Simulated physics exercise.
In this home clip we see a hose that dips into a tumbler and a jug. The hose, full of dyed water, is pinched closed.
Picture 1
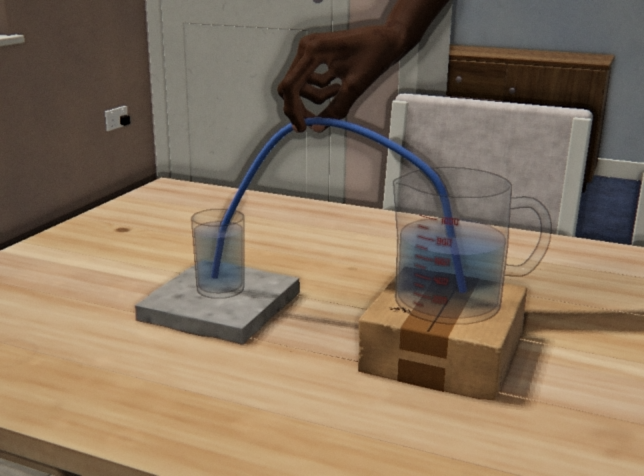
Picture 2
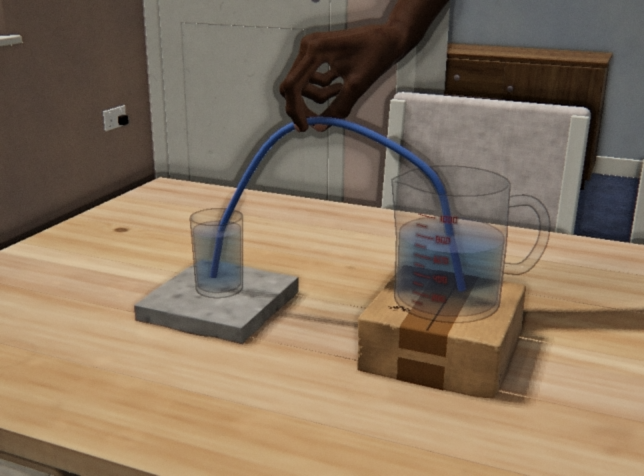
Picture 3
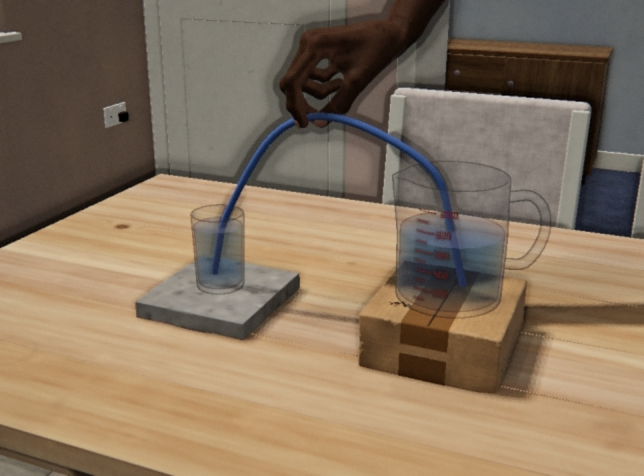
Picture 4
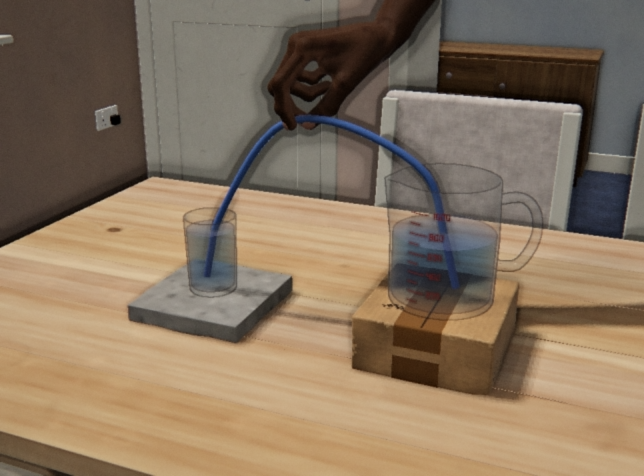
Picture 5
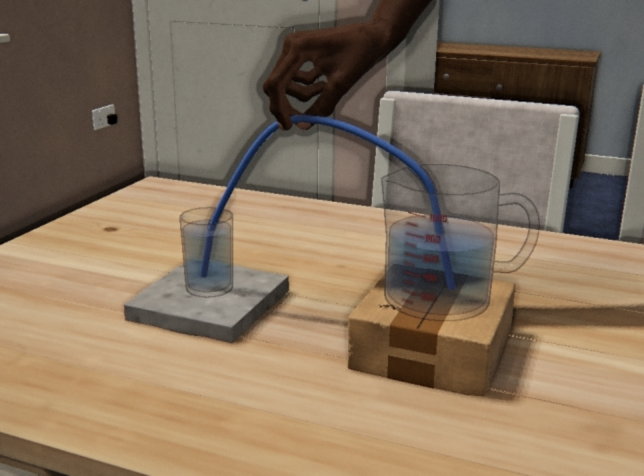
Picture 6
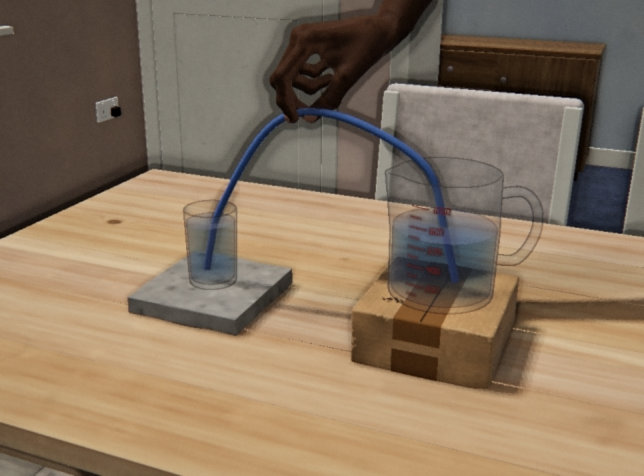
A dark-skinned hand reaches in from the top and keeps pinching the arched blue hose above a pale wooden table, seen from slightly above in a room with a door and chair behind. At left a tumbler of blue water stands on a grey slab; at right a larger jug sits on a taped cardboard box. The water levels show no clear change, and only the view shifts slightly.
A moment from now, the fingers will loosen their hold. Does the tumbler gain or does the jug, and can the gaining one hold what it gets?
Flow: The left one gains. Taker: It cannot hold it.
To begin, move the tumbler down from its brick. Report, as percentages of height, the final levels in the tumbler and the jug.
Levels in order: Near 100 %, 20 %.
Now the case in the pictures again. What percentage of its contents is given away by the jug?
I get 30 in a hundred.
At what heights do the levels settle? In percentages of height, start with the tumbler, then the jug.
100 % and 35 %.
A moment on, the tumbler is full to the brim; the jug is about half full; a puddle lies under the lower one.
Further on, the tumbler is full to the brim; the jug is about a third full; a puddle lies under the lower one.
When it is over, the tumbler is full to the brim; the jug is about a third full; a puddle lies under the lower one; the two surfaces are level.
